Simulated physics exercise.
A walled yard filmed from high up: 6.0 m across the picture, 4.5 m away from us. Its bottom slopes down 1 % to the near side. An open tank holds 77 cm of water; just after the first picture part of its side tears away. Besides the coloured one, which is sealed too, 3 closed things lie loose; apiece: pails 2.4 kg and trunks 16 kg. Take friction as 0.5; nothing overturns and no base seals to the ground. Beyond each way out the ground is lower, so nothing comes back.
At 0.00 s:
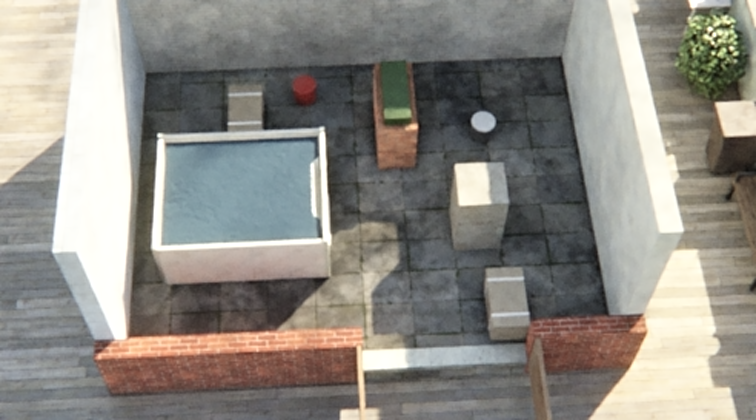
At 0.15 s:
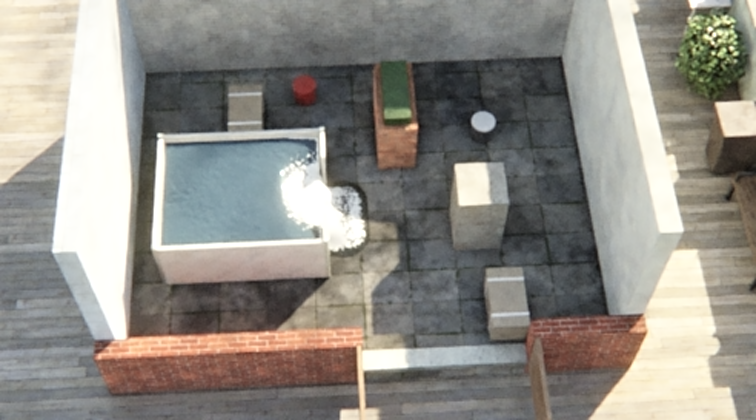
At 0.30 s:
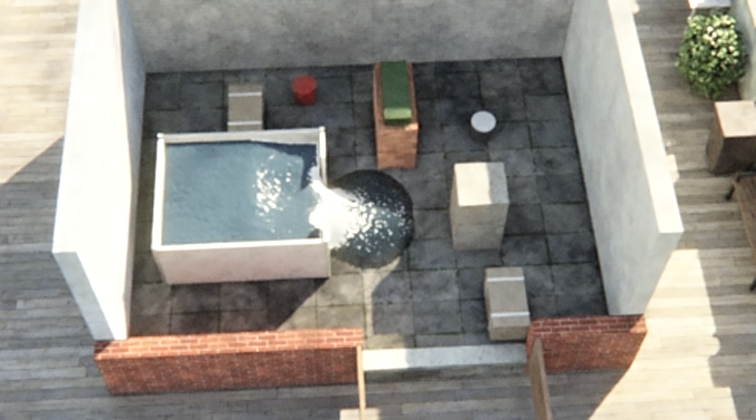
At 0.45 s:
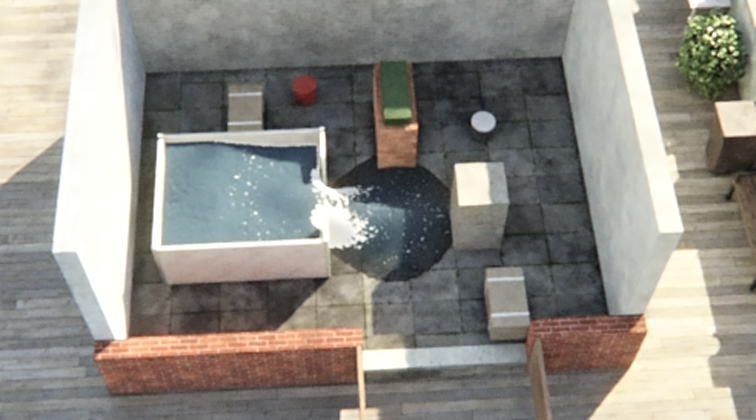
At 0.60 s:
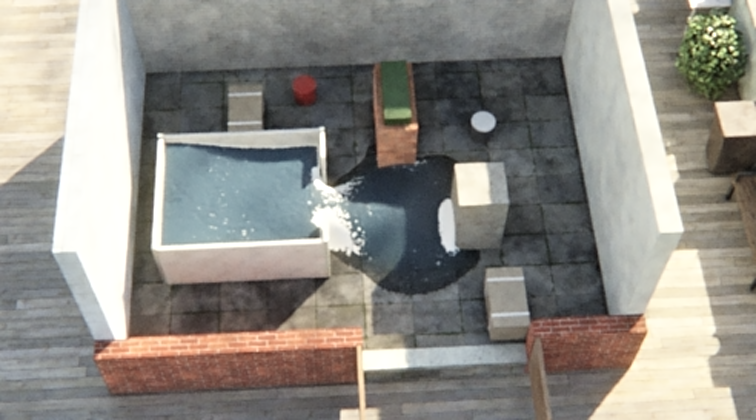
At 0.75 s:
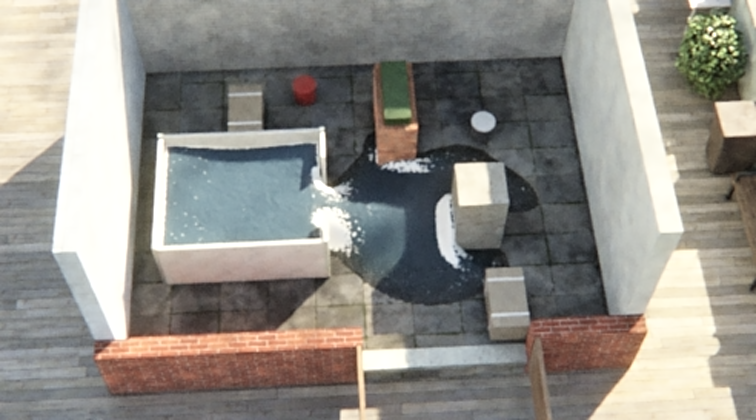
A walled yard with a dark paved floor and low brick walls at the near side is seen from high above. A pale open tank of water stands at left, with a red pail and a box behind it, a green-topped brick block at centre, and a white pail, pale block and strapped box at right. Water bursts from the tank's right side and spreads, foaming around both blocks, while the pails, boxes and camera stay still.
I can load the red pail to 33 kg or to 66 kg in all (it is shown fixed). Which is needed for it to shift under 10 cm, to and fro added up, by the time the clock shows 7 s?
For it, the smaller load will do.
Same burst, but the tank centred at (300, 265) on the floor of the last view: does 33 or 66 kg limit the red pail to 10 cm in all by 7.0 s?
Then the lower weight is enough.
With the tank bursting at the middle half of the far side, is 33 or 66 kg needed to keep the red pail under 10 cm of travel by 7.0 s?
In that case only the larger load is enough.
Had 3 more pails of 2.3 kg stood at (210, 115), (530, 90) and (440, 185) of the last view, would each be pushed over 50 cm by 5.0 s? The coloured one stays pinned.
In turn: Short of it, more, more.
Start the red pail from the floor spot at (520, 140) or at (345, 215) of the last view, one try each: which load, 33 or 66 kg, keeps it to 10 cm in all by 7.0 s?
In turn: It takes the larger; neither is enough.
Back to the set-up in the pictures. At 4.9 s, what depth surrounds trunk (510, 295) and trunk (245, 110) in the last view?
About 9 and 3 cm.
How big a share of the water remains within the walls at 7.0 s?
Some 72 per cent remains.
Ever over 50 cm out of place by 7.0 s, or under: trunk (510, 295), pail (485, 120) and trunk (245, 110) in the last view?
In that order: Past it, over, under.
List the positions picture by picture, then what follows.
In the first picture, the red pail at (304, 84), on the bottom; 3.0 m2 under water; 0 of 4 have shifted.
In the second picture, the red pail at (304, 84), on the bottom; 3.6 m2 under water; 0 of 4 have shifted.
In the third picture, the red pail at (304, 84) rests on the ground; water covers 4.4 m2; 0 of 4 have shifted.
In the fourth picture, the red pail at (304, 84) rests on the ground; water covers 5.4 m2; 0 of 4 have shifted.
In the fifth picture, the red pail at (304, 84), on the bottom; water covers 6.2 m2; 0 of 4 have shifted.
In the sixth picture, the red pail at (304, 84) rests on the ground; water covers 7.3 m2; 0 of 4 have shifted.
After 1.4 s the red pail would be 0 cm from its start with 33 kg and 0 cm from its start with 66 kg; 0 cm of water round it then.
After 3.1 s the red pail would be 0 cm from its start with 33 kg and 0 cm from its start with 66 kg; 2 cm of water round it then.
After 4.9 s the red pail would be 0 cm from its start with 33 kg and 0 cm from its start with 66 kg; 6 cm of water round it then.
After 7.0 s the red pail would be 0 cm from its start with 33 kg and 0 cm from its start with 66 kg; 7 cm of water round it then.
